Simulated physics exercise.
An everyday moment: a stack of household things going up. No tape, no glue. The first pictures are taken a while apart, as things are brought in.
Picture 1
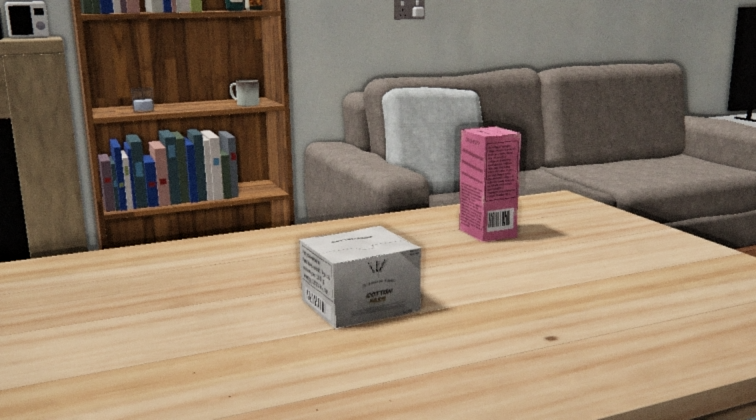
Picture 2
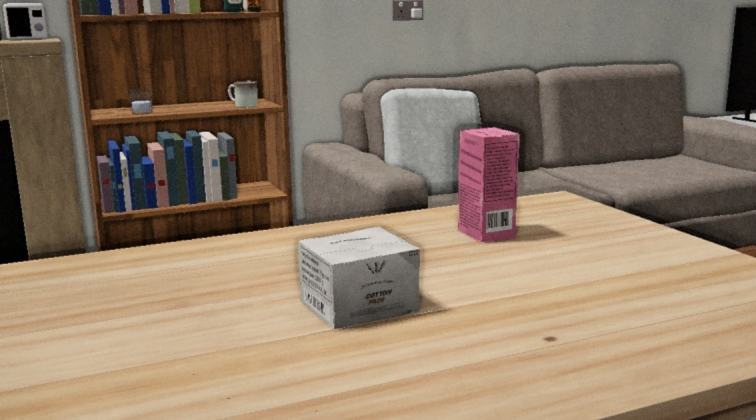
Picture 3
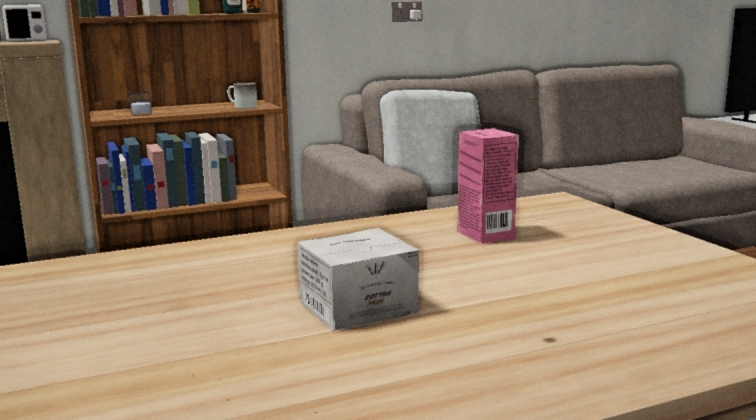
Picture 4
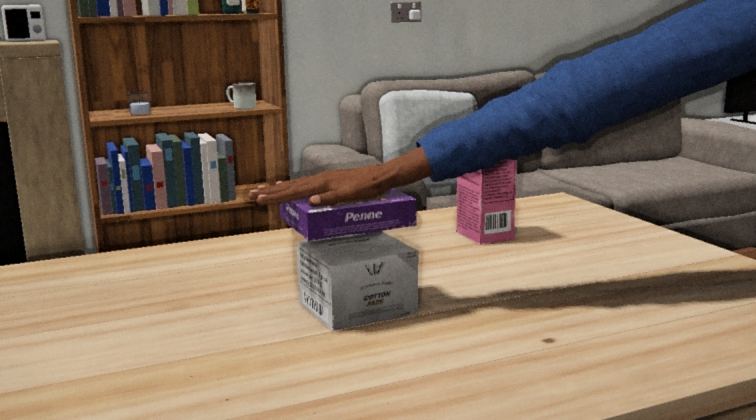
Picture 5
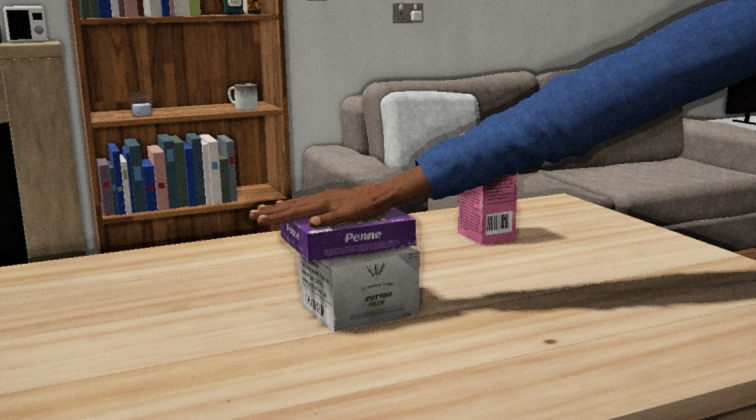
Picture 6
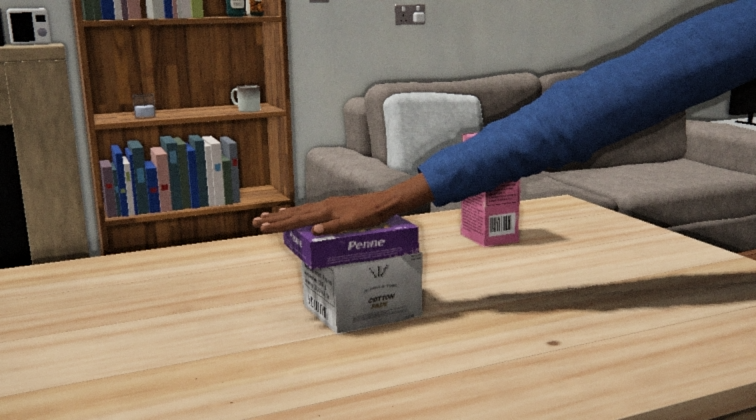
On a living room table, a hand in a blue sleeve lowers a purple penne packet onto a white box, keeping hold.
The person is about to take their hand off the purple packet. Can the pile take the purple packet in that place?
Here the pile holds.
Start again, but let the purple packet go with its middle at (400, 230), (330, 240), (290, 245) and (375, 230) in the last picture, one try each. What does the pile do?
First try: It keeps its balance; second try: It holds; third try: It comes apart; fourth try: It holds.
Then, 0.60 s past the last view, nothing moves.
Then, 1.60 s past the last view, purple packet resting near (349, 236).
Finally, all 3 still in place. Final places as the last picture's camera would see them, purple packet near (348, 236). The pile keeps its balance.
